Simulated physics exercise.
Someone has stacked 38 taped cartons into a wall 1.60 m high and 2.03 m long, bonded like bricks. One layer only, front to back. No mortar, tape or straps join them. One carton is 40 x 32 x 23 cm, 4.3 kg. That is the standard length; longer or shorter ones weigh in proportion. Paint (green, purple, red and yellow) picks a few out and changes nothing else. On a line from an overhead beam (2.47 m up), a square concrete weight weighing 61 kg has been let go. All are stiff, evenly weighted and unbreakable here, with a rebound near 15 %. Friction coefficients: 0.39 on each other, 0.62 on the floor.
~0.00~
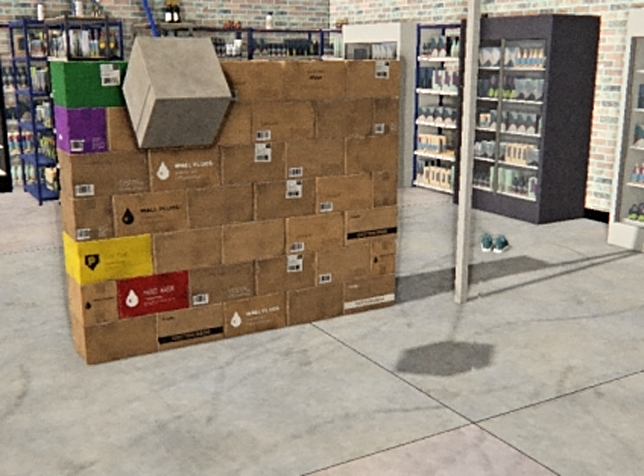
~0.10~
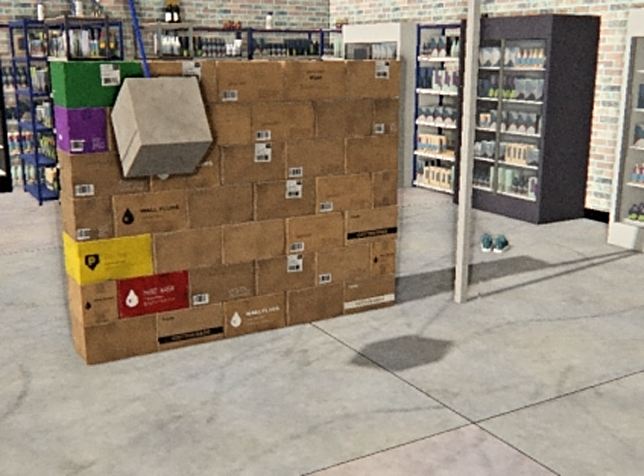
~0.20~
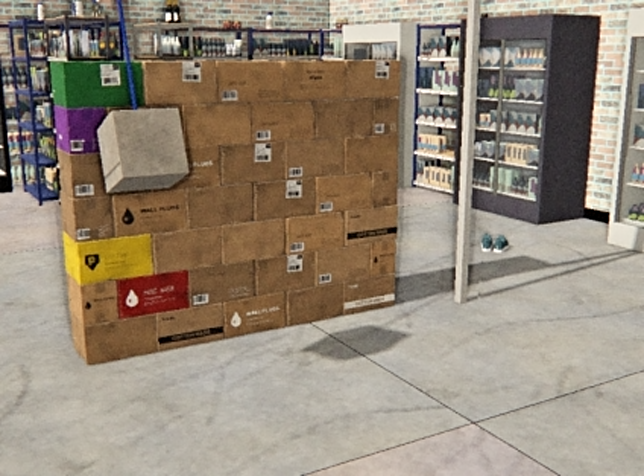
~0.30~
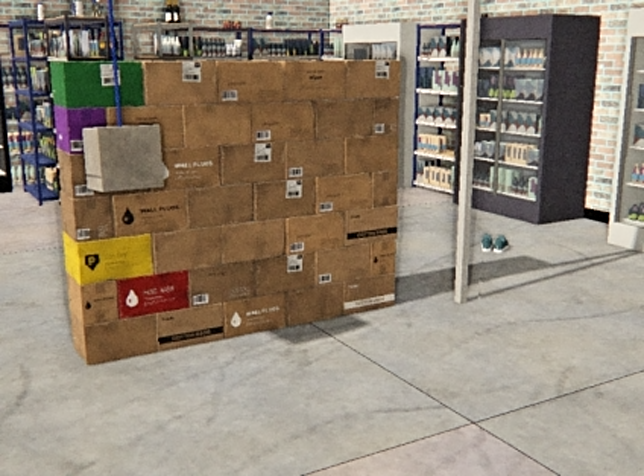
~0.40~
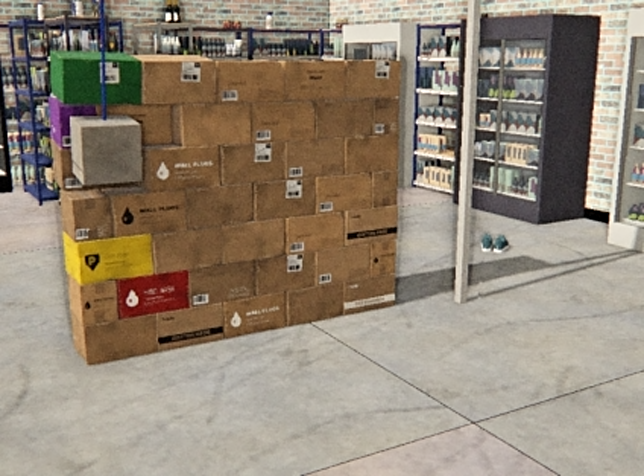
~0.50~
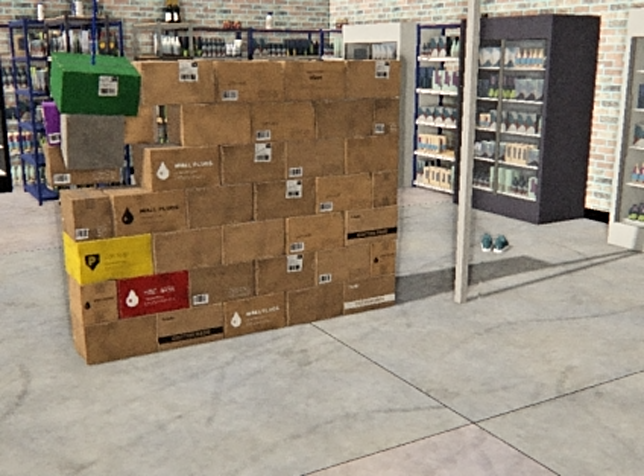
In a store-like room with a pale concrete floor, brick walls and stocked shelves behind, a still camera looks from slightly above at a wall of brown cartons. A grey block hangs on a blue line before its left end, near a green carton above a purple one, with yellow and red cartons lower down. The block swings down and leftward into the wall's upper left, shoving several cartons and tilting the green one.
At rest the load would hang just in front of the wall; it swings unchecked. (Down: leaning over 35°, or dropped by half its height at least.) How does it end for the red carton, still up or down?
That carton holds its level.
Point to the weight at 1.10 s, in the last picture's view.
Near (71, 87).
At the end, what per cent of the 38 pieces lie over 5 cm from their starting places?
It is 25 per cent.
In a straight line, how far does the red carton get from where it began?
About 0 cm.
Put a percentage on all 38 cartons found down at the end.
Near 15 per cent.
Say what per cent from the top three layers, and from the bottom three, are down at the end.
Top 30, bottom 0 per cent.
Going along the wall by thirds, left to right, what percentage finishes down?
In per cent: Left 40, middle 0, right 0.
By 0.68 s, line 35° past plumb; 4 of the 38 cartons down; red carton unmoved; green carton tilted 52°.
By 1.10 s, line 39° past plumb; 5 of the 38 cartons down; red carton unmoved; green carton tilted 67°, 43 cm lower.
By 1.54 s, line 12° past plumb; 6 of the 38 cartons down; red carton unmoved; purple carton on its side.
By 2.38 s, line 32° before plumb; 6 of the 38 cartons down; red carton unmoved; green carton upside down.
When it is over (3.7 s), line 22° past plumb; 6 of the 38 cartons down; red carton unmoved; green carton upside down; purple carton on its side. In pixels of the last frame, middles, red carton near (147, 287), green carton near (40, 309).
